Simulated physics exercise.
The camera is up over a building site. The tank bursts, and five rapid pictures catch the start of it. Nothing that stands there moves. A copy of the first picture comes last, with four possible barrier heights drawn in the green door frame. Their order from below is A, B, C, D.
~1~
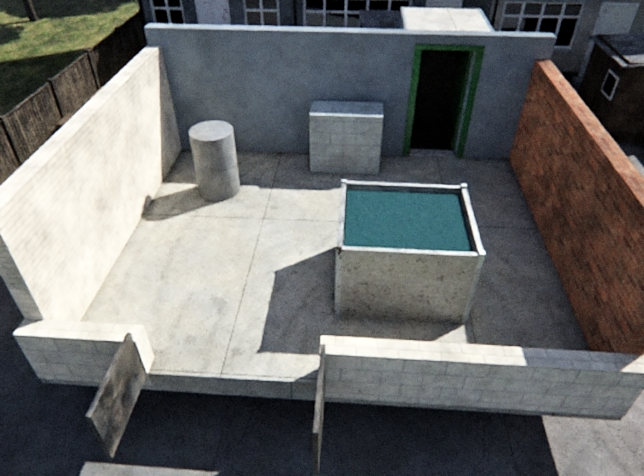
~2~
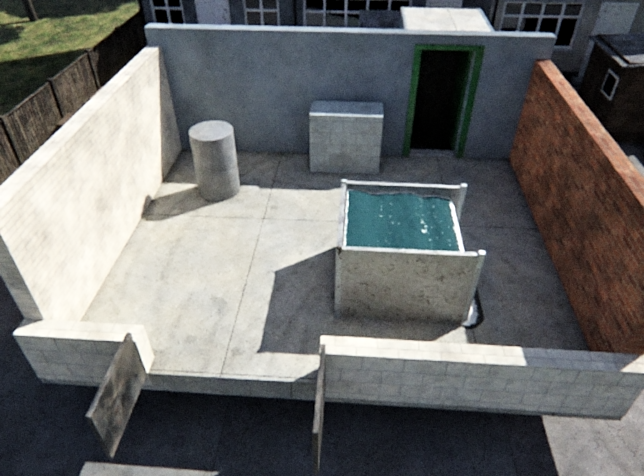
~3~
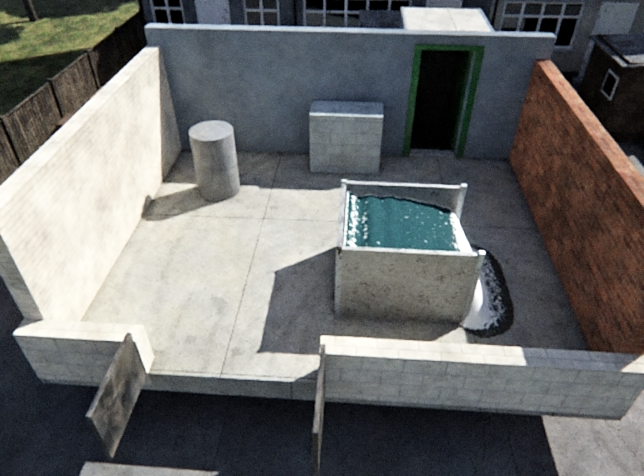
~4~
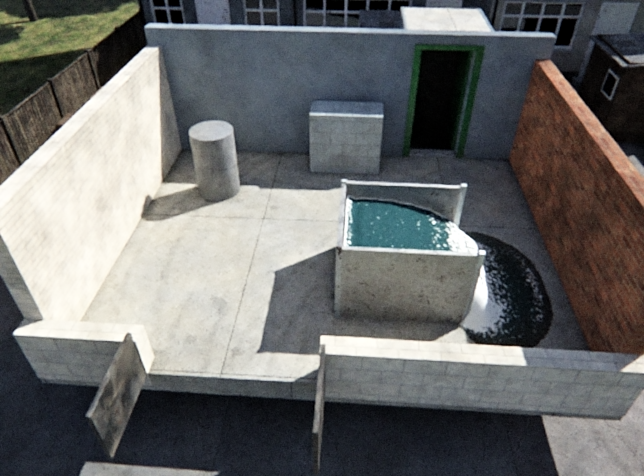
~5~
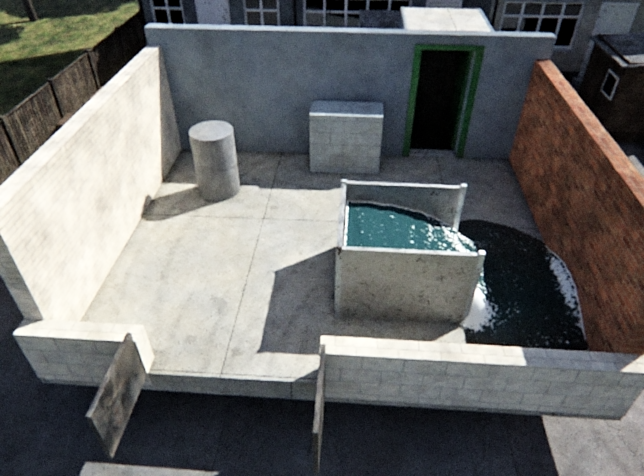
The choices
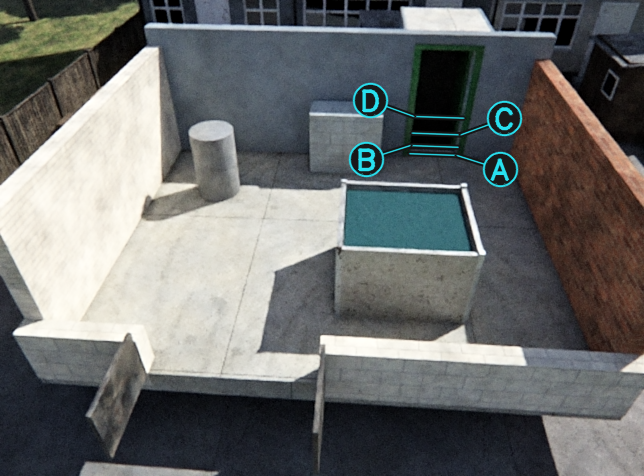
Water in a square concrete tank tilted and churned as its right side opened, then poured out onto the ground and spread in a dark, foaming pool to the brick wall on the right.
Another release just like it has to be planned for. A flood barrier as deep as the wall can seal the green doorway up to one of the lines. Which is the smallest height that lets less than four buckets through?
Line B.
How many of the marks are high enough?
Three.
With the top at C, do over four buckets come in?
No, not at all.
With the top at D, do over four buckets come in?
No, not at all.
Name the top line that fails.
That would be A.
On the marked copy, A at (433, 154); B at (434, 146); C at (436, 134); D at (438, 117); from the bottom up A, B, C, D.
If A is chosen, some 20 bucketfuls get in.
If B is chosen, a splash gets over, under a bucket.
If C is chosen, nothing gets over.
If D is chosen, nothing gets over.
